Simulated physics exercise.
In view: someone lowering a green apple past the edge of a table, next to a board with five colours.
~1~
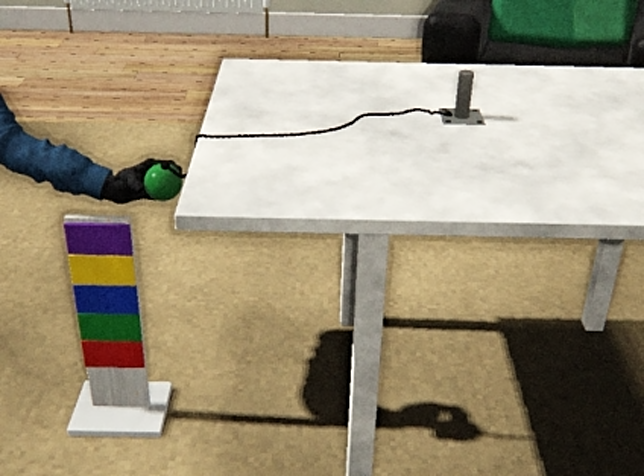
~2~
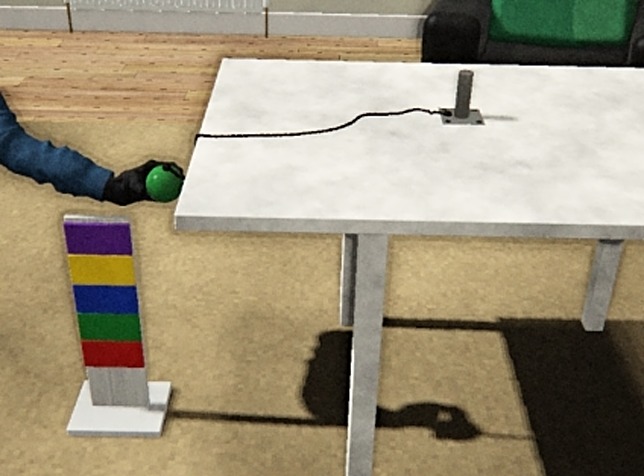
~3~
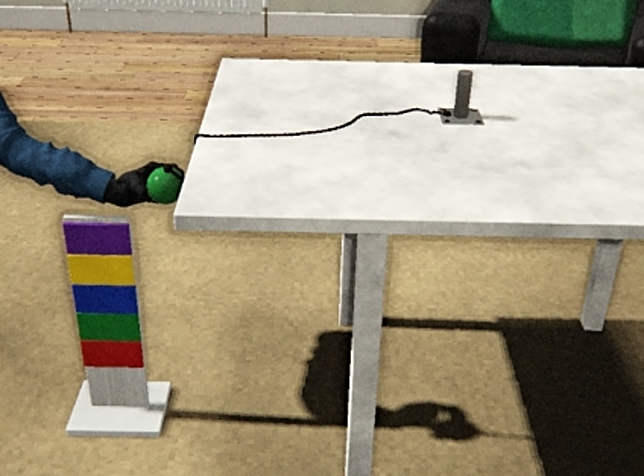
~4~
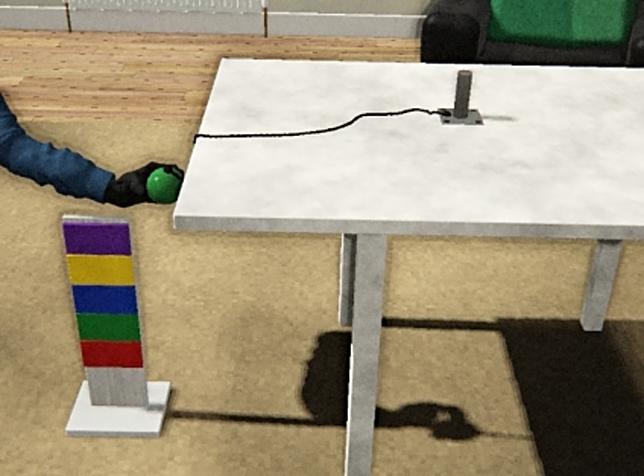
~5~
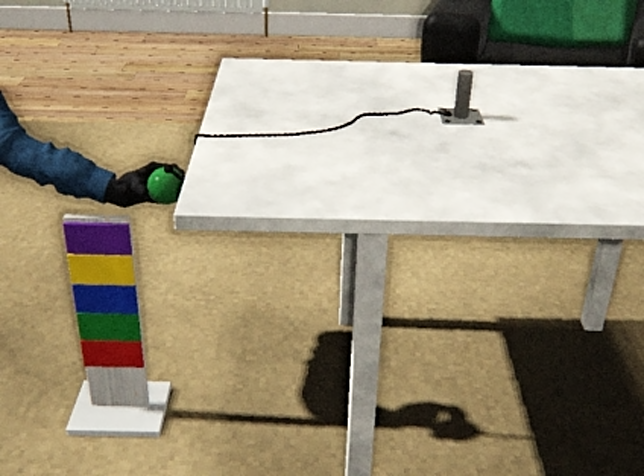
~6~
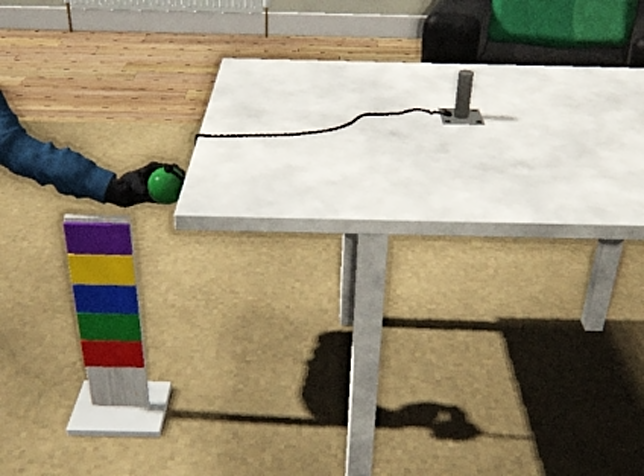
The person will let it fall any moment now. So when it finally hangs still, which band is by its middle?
At purple.
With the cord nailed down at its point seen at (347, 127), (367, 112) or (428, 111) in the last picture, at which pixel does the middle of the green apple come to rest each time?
Respectively (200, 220), (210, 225) and (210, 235).
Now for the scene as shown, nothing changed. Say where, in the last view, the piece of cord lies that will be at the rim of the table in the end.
You'll find it somewhere near (232, 136).
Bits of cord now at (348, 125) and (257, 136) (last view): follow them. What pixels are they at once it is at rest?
At (322, 118), then (226, 119).
Soon after, apple near (232, 224); level with purple.
After that, apple near (202, 233); level with purple.
In the end, apple near (211, 232); level with purple. Its centre hangs level with the purple band.
